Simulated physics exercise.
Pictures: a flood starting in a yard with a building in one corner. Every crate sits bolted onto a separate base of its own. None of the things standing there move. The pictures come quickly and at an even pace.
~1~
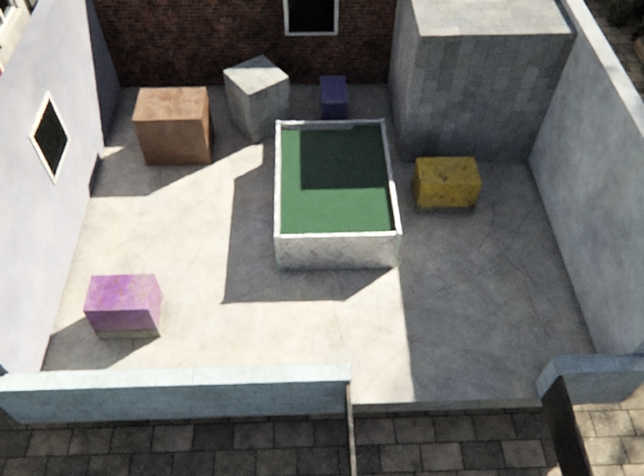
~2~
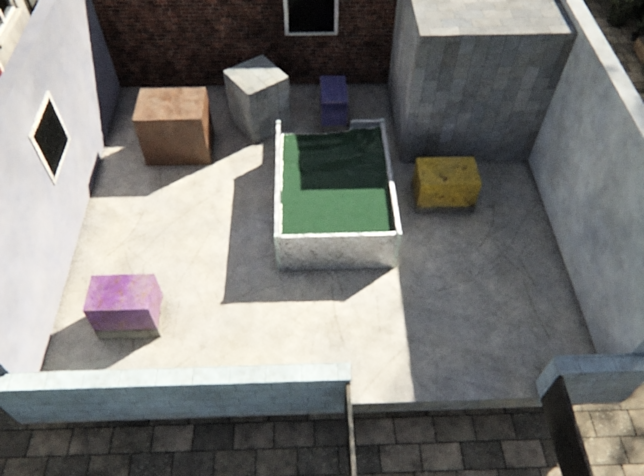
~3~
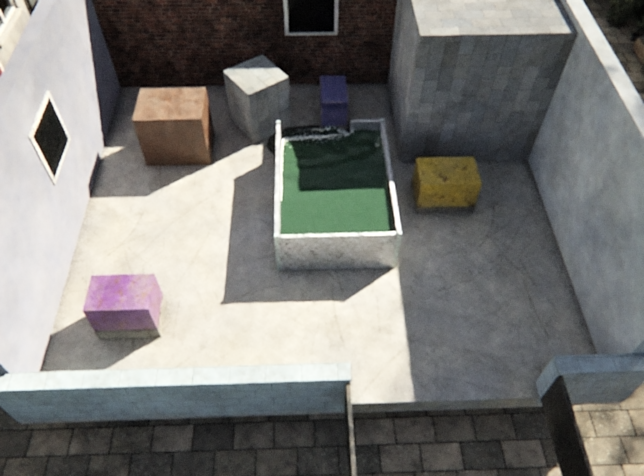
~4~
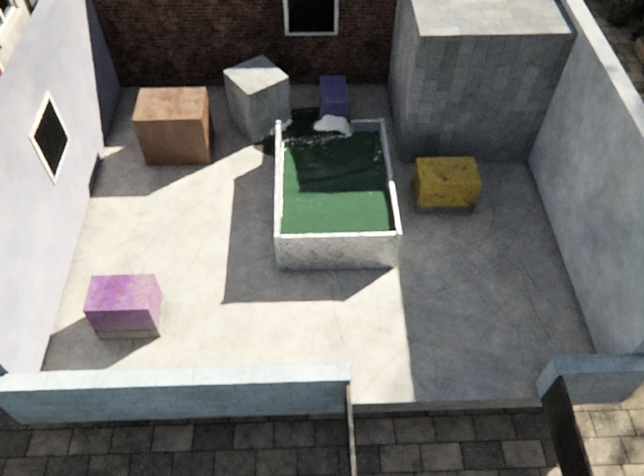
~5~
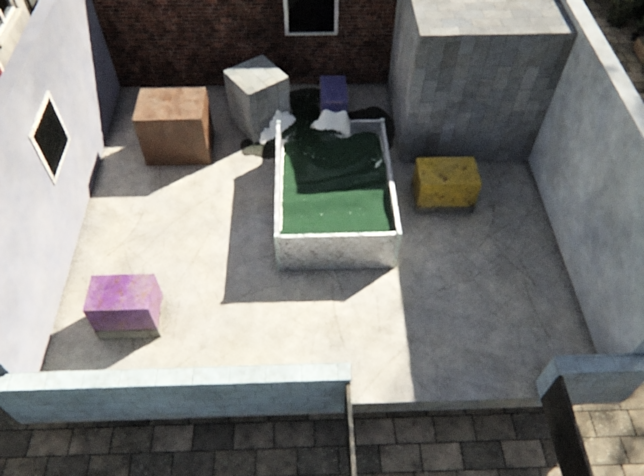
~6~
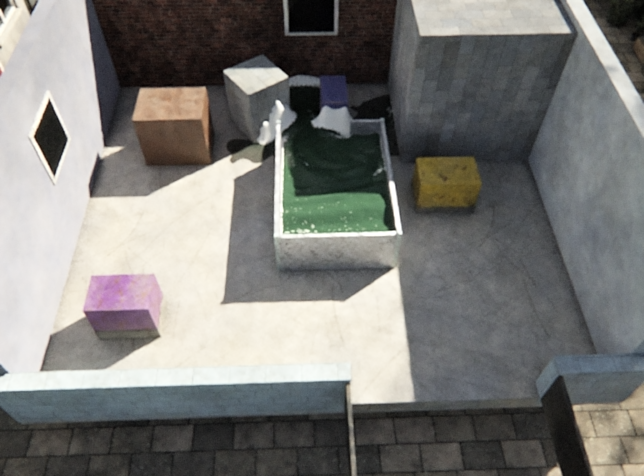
The clip opens on a walled yard with scattered blocks and a still, open tank of green water. Water then pours out over the tank's far side, spreading around the purple block behind it and leftward past the grey block's base, with white foam, while ripples stir the tank's surface.
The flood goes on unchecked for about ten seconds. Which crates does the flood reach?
My prediction: The purple crate will come out dry; the blue crate will come out wet; the yellow crate will come out dry.
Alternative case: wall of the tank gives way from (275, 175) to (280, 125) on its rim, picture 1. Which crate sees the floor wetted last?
Answer: The yellow one.
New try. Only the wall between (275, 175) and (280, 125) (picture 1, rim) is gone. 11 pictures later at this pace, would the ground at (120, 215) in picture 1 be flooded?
I'd say it's soaked there.
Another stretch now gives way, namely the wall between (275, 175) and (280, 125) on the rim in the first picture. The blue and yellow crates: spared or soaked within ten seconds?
In short: Blue stays untouched; yellow stays untouched.
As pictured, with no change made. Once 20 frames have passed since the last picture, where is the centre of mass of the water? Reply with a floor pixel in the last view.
Near (299, 169) in the last view.
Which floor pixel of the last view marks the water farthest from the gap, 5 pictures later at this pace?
The front should reach about (192, 89).
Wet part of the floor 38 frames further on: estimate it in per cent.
About 75 in a hundred.
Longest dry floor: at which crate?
The crate marked purple.
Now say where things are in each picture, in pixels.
The open tank at (334, 177) is whole and still, in the first picture.
Water pours out on the open tank's far side and has run to a hidden place, in the second picture.
Water pours out on the open tank's far side and has run to a hidden place, in the third picture.
Water pours out on the open tank's far side and has run to a hidden place, in the fourth picture.
Water pours out on the open tank's far side and has run to (303, 91), in the fifth picture.
Water pours out on the open tank's far side and has run to (389, 99), in the sixth picture.
A moment on, water covers 15 % of the floor; the purple crate not reached, the blue crate water round its plinth, the yellow crate water round its plinth.
Next, water covers 35 % of the floor; the purple crate not reached, the blue crate water round its plinth, the yellow crate water round its plinth.
Then, water covers 60 % of the floor; the purple crate water round its plinth, the blue crate water round its plinth, the yellow crate water round its plinth.
Later, water covers 75 % of the floor; the purple crate water round its plinth, the blue crate water round its plinth, the yellow crate water round its plinth.
In the end, water covers 90 % of the floor; the purple crate stayed above the water, the blue crate was topped, the yellow crate stayed above the water.
